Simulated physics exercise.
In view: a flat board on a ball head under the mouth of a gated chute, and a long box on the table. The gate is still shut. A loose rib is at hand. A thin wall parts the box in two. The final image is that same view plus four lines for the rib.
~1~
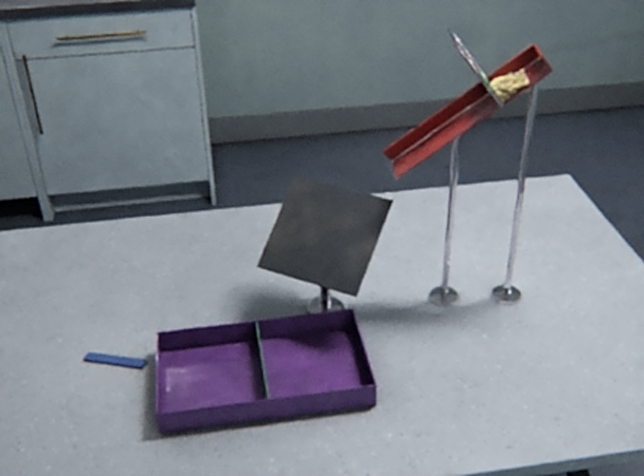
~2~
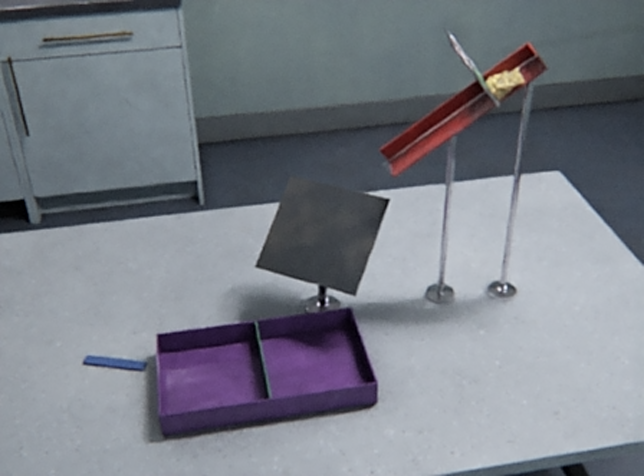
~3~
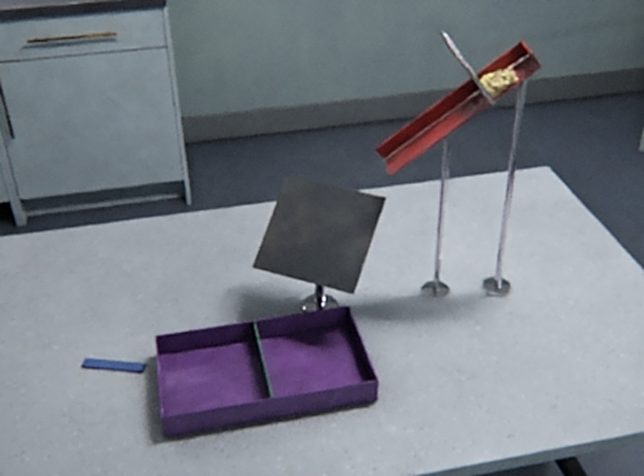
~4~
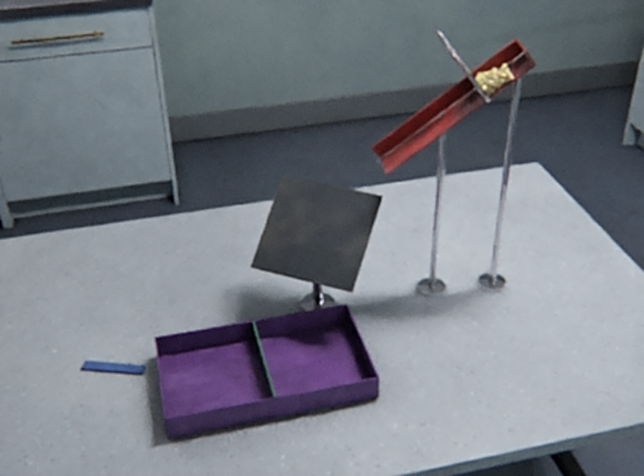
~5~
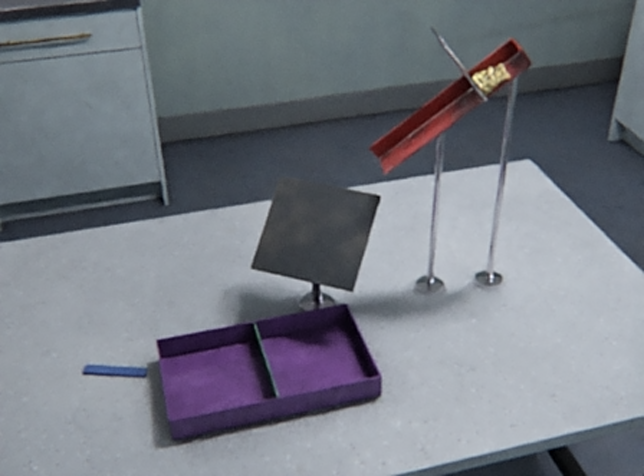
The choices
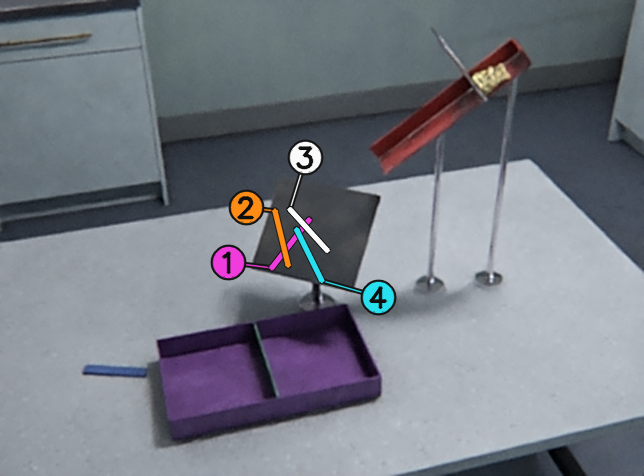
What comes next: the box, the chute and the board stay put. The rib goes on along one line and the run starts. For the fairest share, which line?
The answer is line 1.
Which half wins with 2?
Right.
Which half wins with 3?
The right half.
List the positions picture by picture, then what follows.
In the first frame, load behind the gate (508, 86), soya beans; lip of the chute (395, 171), sloping fairly steeply.
In the second frame, middle of the board (322, 233), tilted fairly steeply; middle of its low edge (304, 281); of its high edge (339, 187).
In the third frame, front corners of the box (162, 417) and (378, 380); front end of its middle wall (272, 398).
In the fourth frame, middle of the load (492, 81); lip (384, 167).
In the fifth frame, middle of the load (489, 80); lip (382, 167).
On the marked copy, line 1 from (309, 219) to (271, 267); line 2 from (274, 210) to (288, 265); line 3 from (290, 209) to (327, 250); line 4 from (296, 229) to (321, 280).
If 1 is chosen, of what is caught, roughly a third in the left half, roughly half in the right.
If 2 is chosen, of what is caught, about a tenth in the left half, almost all in the right.
If 3 is chosen, of what is caught, not one piece in the left half, every piece in the right.
If 4 is chosen, of what is caught, just a few in the left half, almost all in the right.
